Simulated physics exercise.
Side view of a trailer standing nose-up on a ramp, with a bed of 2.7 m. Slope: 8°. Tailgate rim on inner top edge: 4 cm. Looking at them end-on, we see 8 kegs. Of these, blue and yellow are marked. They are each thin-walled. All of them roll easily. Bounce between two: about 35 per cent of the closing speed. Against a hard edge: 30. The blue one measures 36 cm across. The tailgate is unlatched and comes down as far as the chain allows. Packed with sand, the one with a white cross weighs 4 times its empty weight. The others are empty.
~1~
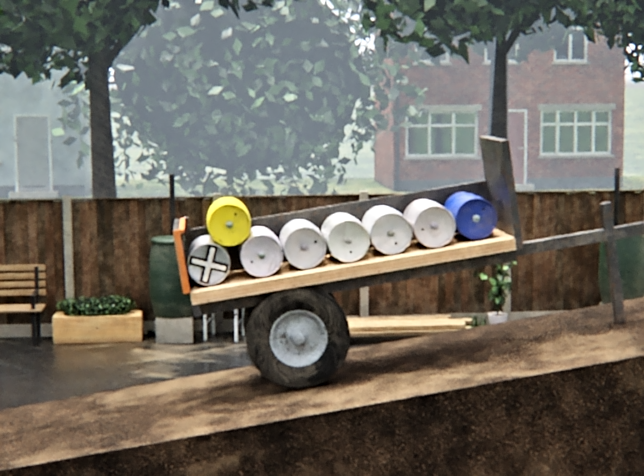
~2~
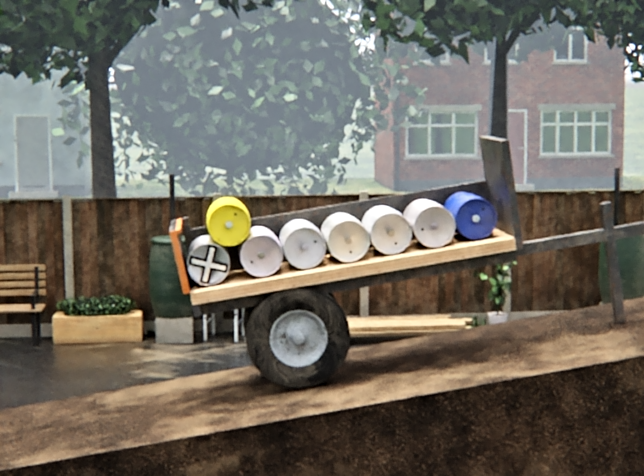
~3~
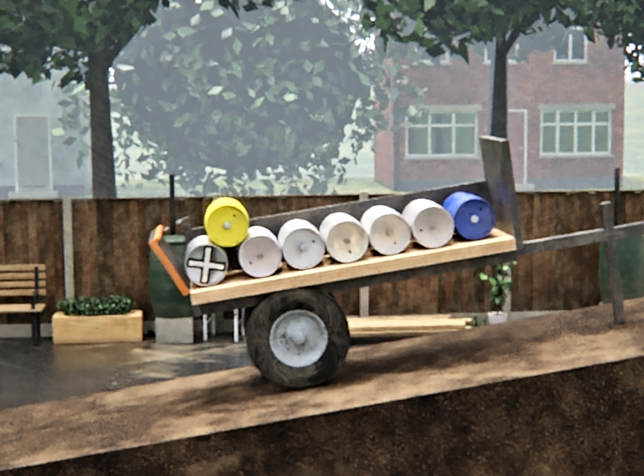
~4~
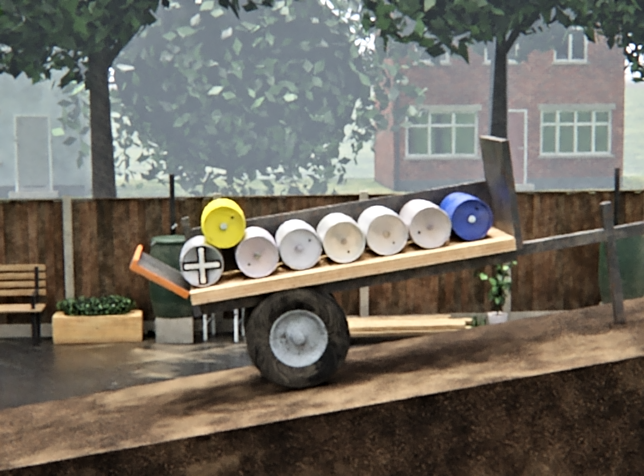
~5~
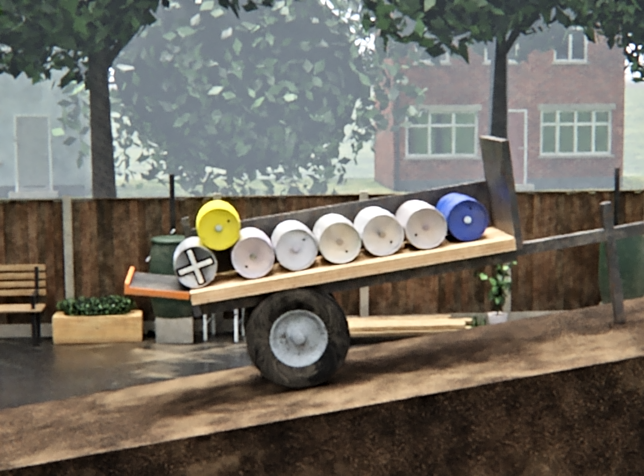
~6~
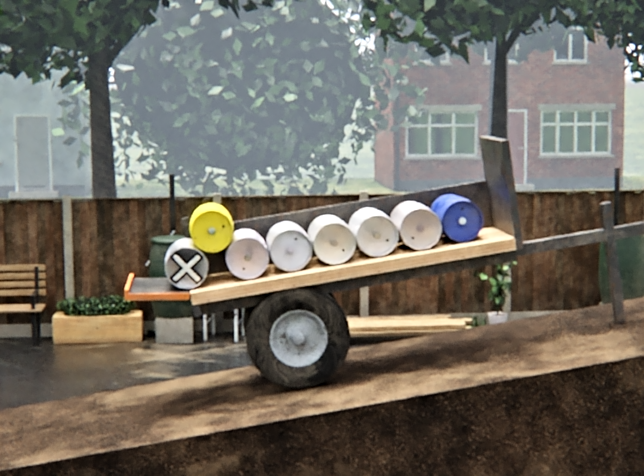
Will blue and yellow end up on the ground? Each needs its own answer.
Here's what I'd expect: The blue one does not leave, and the yellow one does not leave.
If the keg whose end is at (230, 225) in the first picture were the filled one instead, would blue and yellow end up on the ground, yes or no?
Well, blue? No, it won't. Yellow? No, it won't.
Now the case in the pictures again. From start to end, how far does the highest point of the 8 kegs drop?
5 cm.
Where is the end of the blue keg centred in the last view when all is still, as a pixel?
(405, 231), roughly.
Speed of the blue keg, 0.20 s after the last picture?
Speed: Around 0.5 m/s.
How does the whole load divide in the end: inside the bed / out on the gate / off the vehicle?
The numbers run 6, 2, 0 in that sequence.
Another 0.20 s on from the last picture, blue is on the bed, 220 cm short of the hinge, rolling left; yellow is up on others, 15 cm short of the hinge, rolling left; 0 of 8 are out.
Another 0.40 s on from the last picture, blue is on the bed, 210 cm short of the hinge, rolling left; yellow is up on others, 5 cm short of the hinge, rolling left; 0 of 8 are out.
Another 1.10 s on from the last picture, blue is on the bed, 185 cm short of the hinge; yellow is up on others, 10 cm past the hinge; 0 of 8 are out.
In the end (2.60 s after the last picture), blue is on the bed, 180 cm short of the hinge; yellow is up on others, 10 cm past the hinge; 0 of 8 are out.
